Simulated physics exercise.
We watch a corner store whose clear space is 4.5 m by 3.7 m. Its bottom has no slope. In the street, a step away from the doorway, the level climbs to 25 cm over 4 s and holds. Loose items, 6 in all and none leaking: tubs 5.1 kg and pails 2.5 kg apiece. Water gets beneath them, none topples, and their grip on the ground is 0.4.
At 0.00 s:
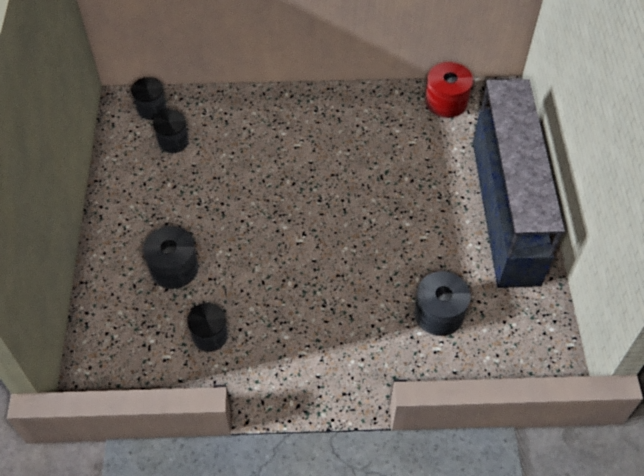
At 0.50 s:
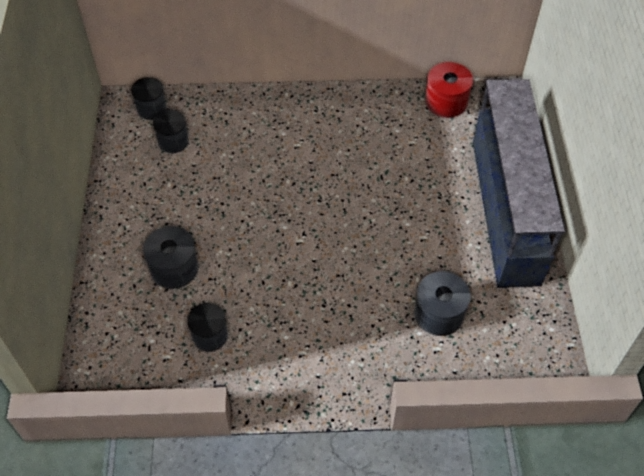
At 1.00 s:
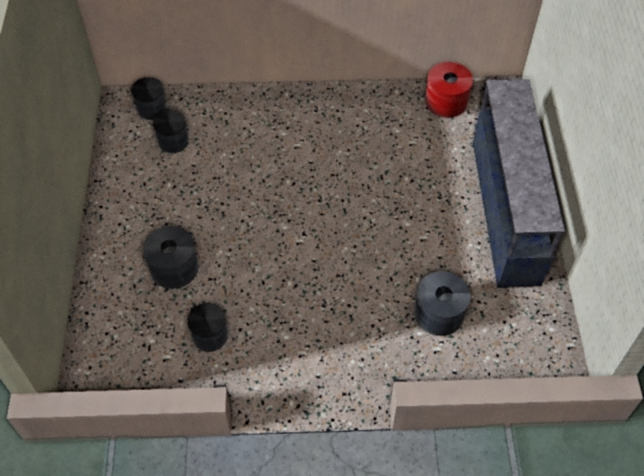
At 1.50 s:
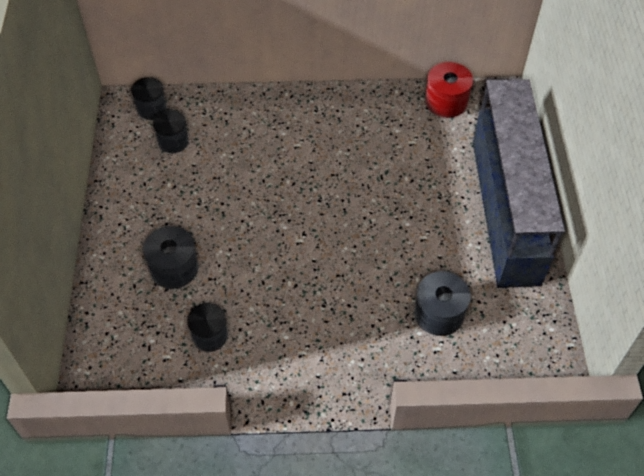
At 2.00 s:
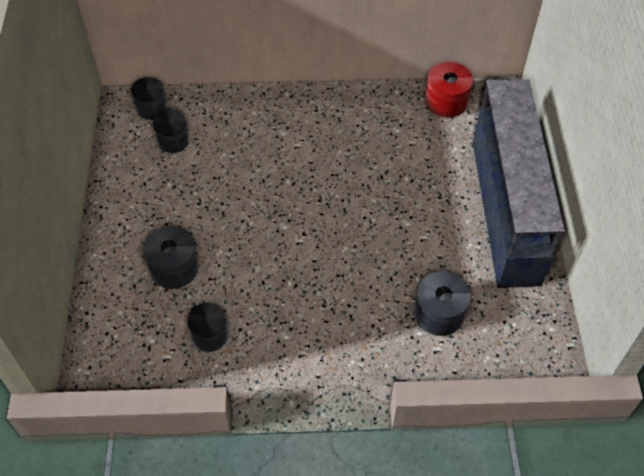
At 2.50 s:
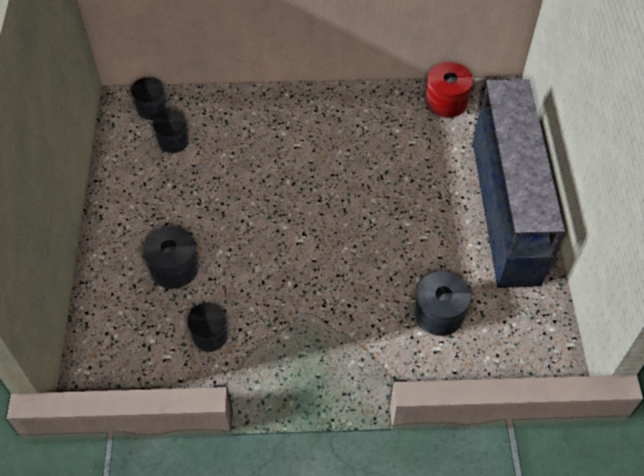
Greenish water spreads across the street outside and seeps through the doorway onto the speckled floor.
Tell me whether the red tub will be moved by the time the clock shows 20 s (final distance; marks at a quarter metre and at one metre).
Red tub is nudged along.
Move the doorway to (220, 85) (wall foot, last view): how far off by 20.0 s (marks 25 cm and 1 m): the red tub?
Then the red tub gets carried off.
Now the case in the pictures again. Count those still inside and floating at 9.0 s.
4 of them.
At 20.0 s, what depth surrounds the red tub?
About 21 cm.
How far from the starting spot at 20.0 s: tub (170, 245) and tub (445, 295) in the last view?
In turn: 60 cm, 120 cm.
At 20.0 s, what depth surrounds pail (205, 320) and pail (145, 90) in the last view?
Roughly 16 and 16 cm.
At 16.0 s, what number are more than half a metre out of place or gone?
6 of them.
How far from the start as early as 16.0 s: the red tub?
Roughly 80 cm by then.
After 4.0 s the red tub is near (451, 78), 0.0 m from its start, aground; 0 afloat.
After 9.0 s the red tub is near (511, 94), 0.6 m from its start, afloat; 4 afloat.
After 16.0 s the red tub is near (521, 89), 0.7 m from its start, afloat; 6 afloat.
After 20.0 s the red tub is near (521, 88), 0.7 m from its start, afloat; 6 afloat.
